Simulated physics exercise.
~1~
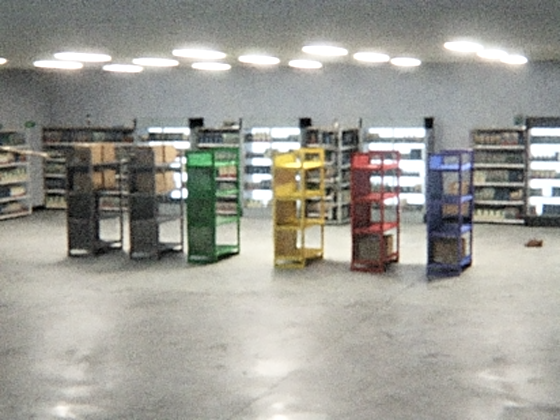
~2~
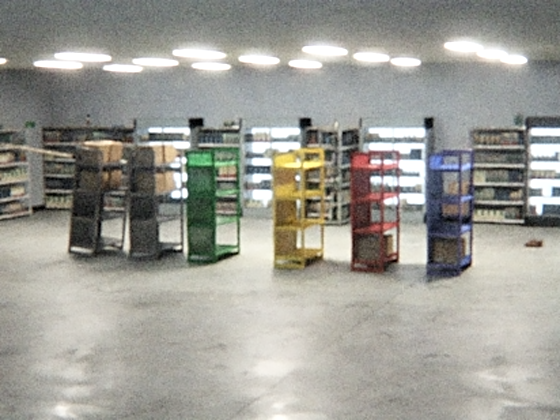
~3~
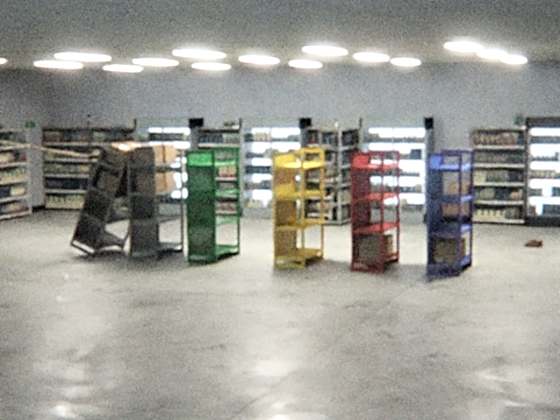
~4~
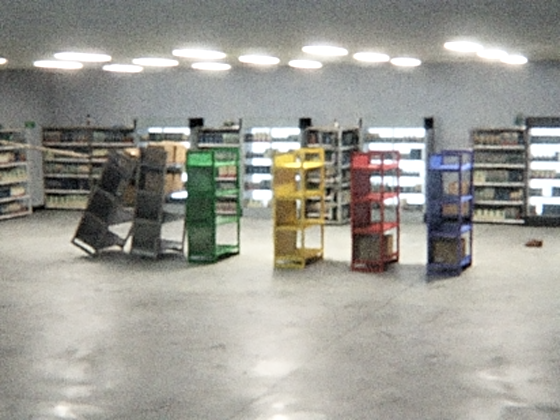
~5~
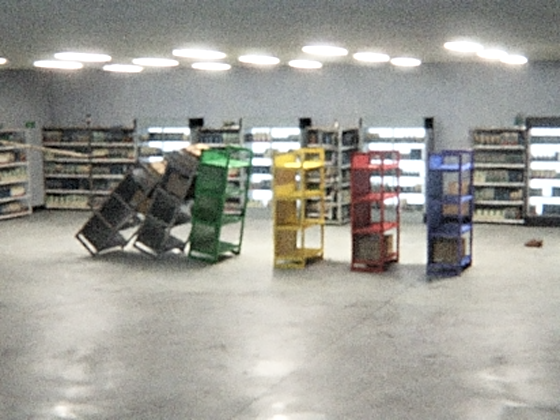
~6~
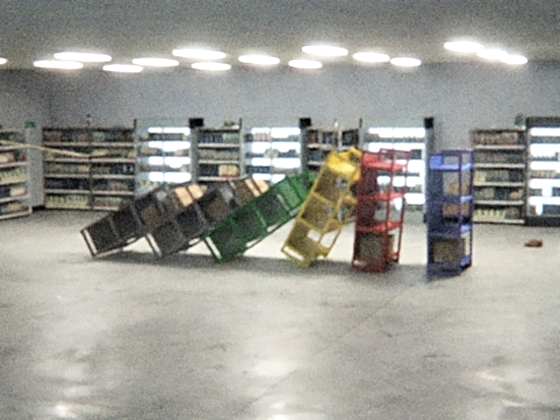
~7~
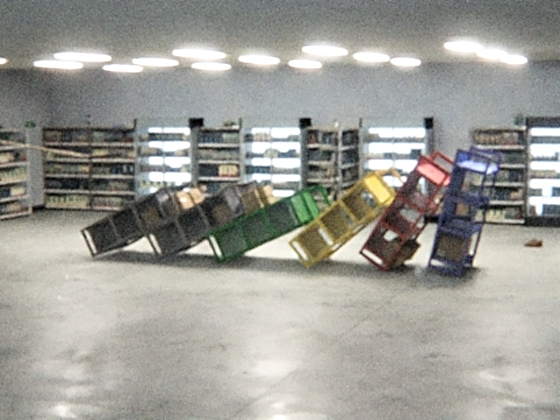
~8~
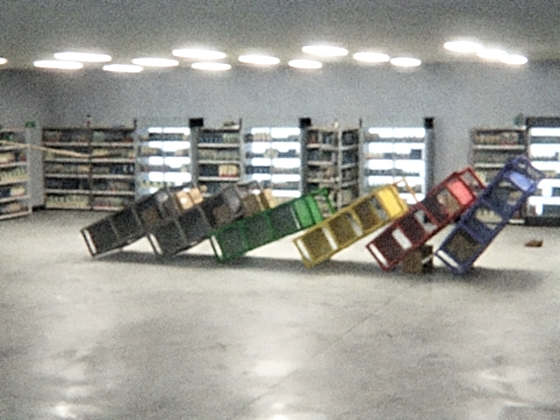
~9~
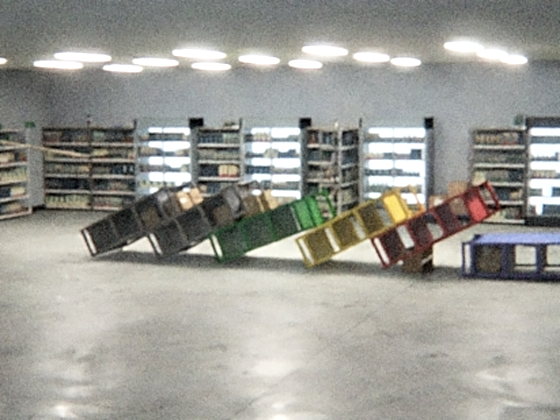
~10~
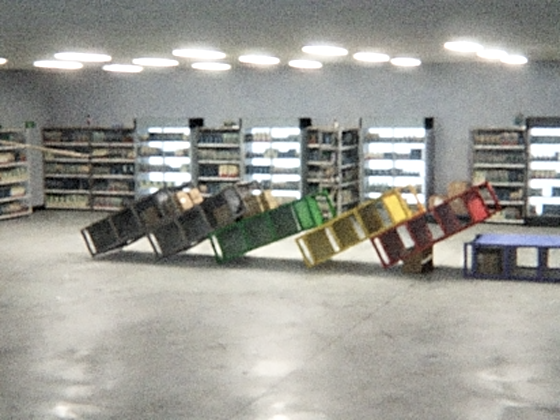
Six shelving racks toppling rightward like dominoes as a pole tips the first, five ending propped aslant and the blue lying flat.
